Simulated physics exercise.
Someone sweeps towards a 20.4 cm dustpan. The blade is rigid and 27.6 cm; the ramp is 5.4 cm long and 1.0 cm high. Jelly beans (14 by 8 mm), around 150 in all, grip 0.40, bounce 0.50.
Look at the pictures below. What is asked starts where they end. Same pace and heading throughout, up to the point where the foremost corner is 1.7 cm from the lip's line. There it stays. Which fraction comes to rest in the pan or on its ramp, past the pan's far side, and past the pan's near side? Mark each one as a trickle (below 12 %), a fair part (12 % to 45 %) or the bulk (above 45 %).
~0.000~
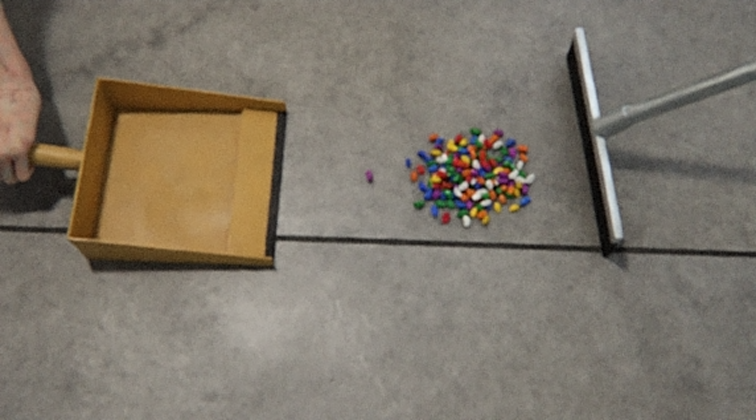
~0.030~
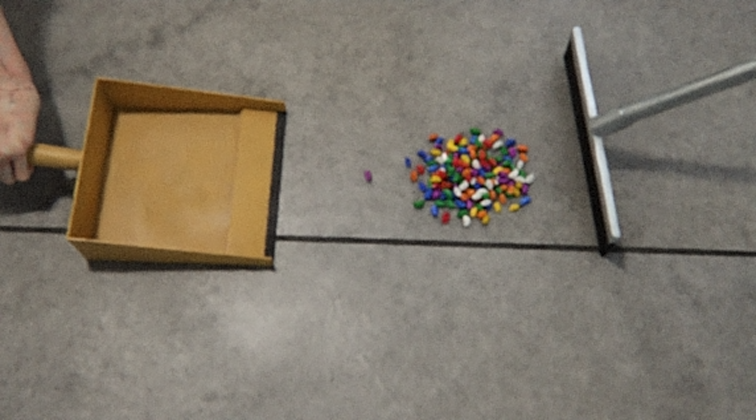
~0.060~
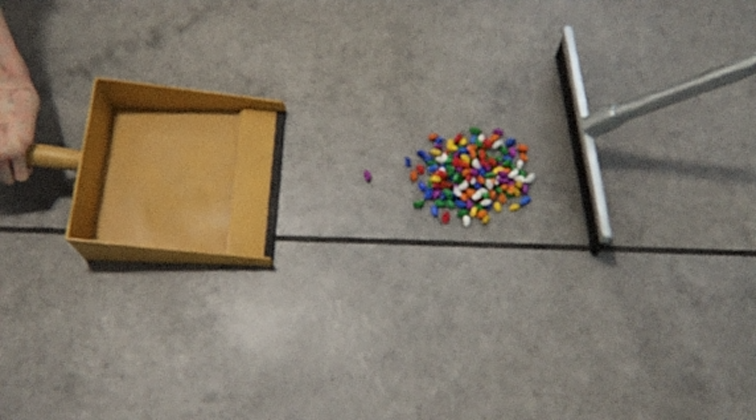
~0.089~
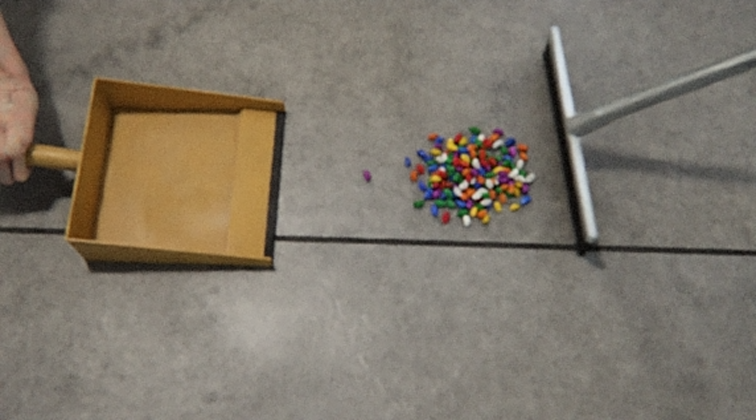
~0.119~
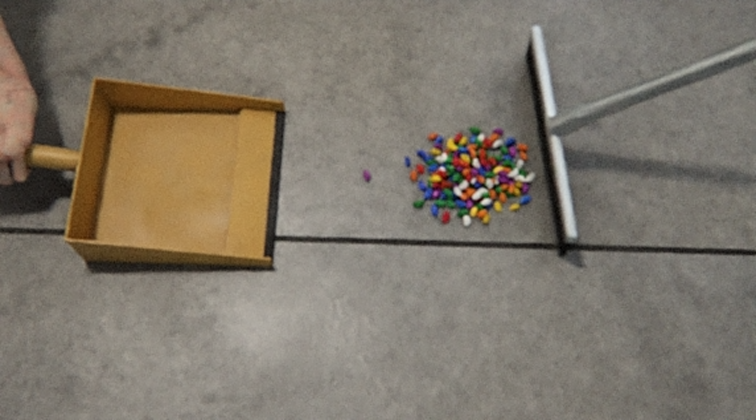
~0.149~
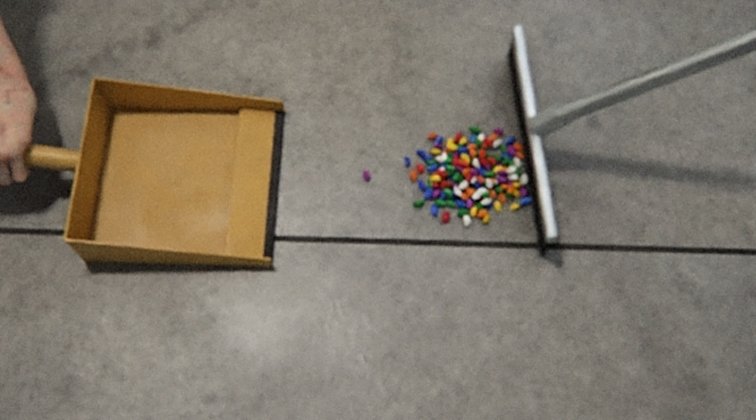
In the pan or on its ramp: A fair part; past the pan's far side: A trickle; past the pan's near side: A trickle.
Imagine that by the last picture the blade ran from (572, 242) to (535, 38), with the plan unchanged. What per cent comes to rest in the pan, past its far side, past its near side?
Split: Pan = 30, far = 5, near = 5.
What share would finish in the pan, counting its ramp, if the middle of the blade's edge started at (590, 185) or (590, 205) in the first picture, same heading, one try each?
The two tries give some 35 % and some 40 %.
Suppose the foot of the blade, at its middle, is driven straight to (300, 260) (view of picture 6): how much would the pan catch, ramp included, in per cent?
That comes to near 35 percent.
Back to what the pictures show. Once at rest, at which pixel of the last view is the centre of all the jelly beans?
I'd say roughly (281, 181).
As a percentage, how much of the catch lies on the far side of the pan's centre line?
Estimate: Close to 60 %.
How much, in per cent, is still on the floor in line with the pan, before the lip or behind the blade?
Share there: Around 55 percent.
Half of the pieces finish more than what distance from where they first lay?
That distance is around 24 cm.
After 0.33 s, middle of the blade 16 cm from the lip; 0 % over the lip, far side 5 %, near side 0 %.
After 0.45 s, middle of the blade 7 cm from the lip; 0 % over the lip, far side 5 %, near side 5 %.
Then, at 0.70 s, middle of the blade 3 cm from the lip; 35 % over the lip, far side 5 %, near side 5 %.
At rest (2.9 s), pan 35 %, far side 5 %, near side 5 %, in front of the lip or behind the blade 55 %.
